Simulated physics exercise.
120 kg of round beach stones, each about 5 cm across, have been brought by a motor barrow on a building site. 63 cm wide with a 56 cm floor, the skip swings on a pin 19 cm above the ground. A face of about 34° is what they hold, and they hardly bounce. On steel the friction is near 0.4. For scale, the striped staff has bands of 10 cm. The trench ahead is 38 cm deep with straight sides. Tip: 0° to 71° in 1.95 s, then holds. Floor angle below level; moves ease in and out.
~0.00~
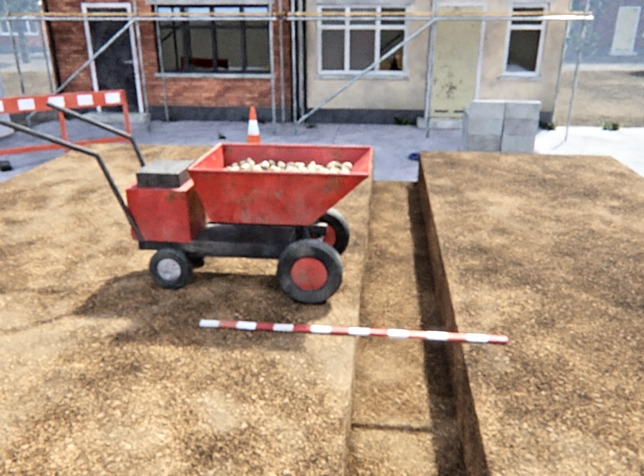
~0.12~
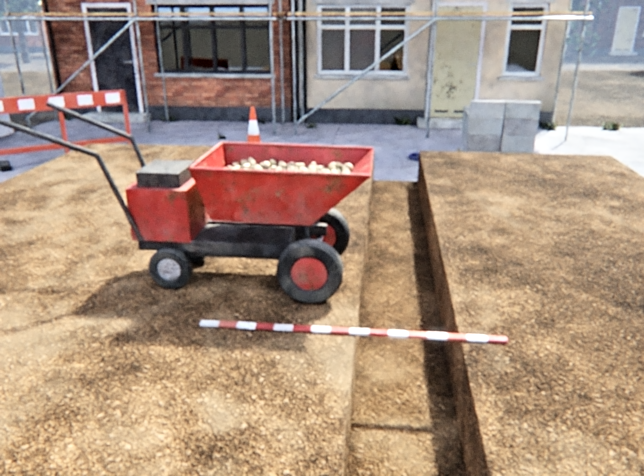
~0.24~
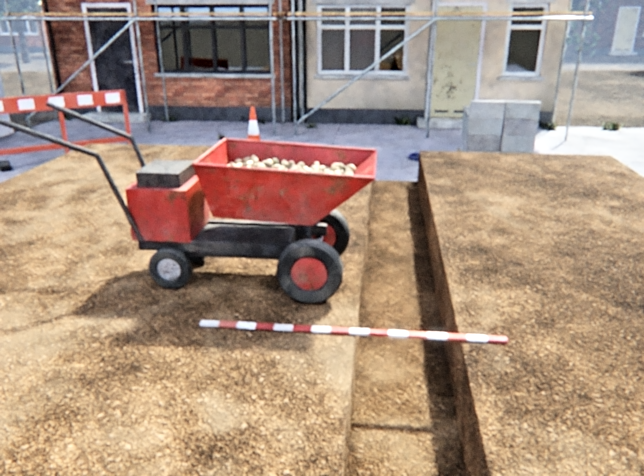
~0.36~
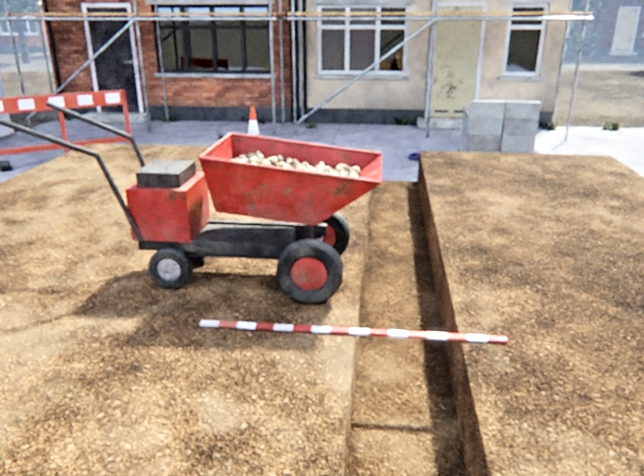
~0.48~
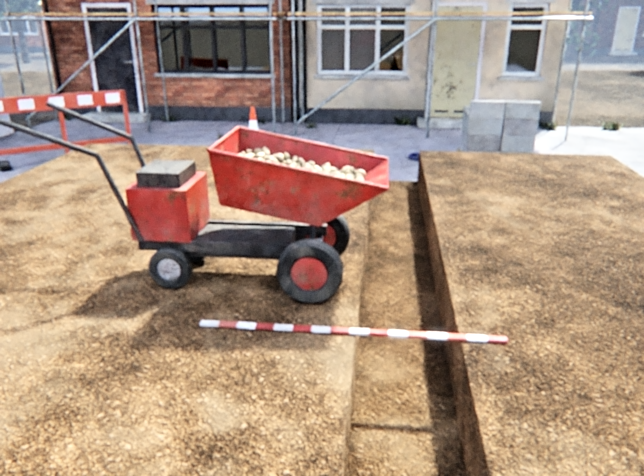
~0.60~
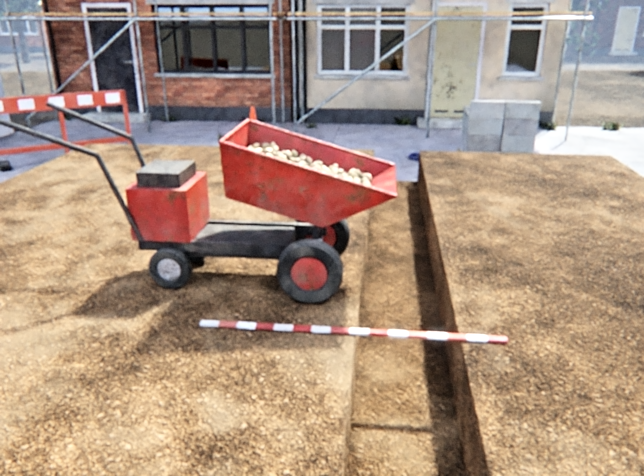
The clip shows a red motor barrow loaded with pale stones standing beside a straight-sided trench on a building site; its skip slowly tilts forward to the right, the rear rising while the wheels stay still.
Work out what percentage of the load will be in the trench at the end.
It comes to roughly 57 percent of the load.
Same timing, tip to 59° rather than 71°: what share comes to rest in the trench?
Some 55 in a hundred, I'd say.
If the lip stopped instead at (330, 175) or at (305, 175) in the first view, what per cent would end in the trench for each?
Around 100 and then 100 percent.
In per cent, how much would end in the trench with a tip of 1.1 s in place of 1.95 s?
It would be near 50 per cent.
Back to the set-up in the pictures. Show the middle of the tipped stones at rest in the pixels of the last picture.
Roughly (441, 325), I'd say.
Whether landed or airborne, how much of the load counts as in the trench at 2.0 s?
About 40%.
After 1.5 s the floor is at 60°; 97 % in the skip, 3 % in the trench; the foremost stones are at (440, 258).
After 2.0 s the floor is at 71°; 21 % in the skip, 38 % in the trench, 41 % past the trench; the foremost stones are at (551, 286).
After 2.4 s the floor is at 71°; 2 % in the skip, 54 % in the trench, 44 % past the trench; the foremost stones are at (584, 285).
After 4.3 s the floor is at 71°; 0 % in the skip, 57 % in the trench, 43 % past the trench; the foremost stones are at (590, 285).
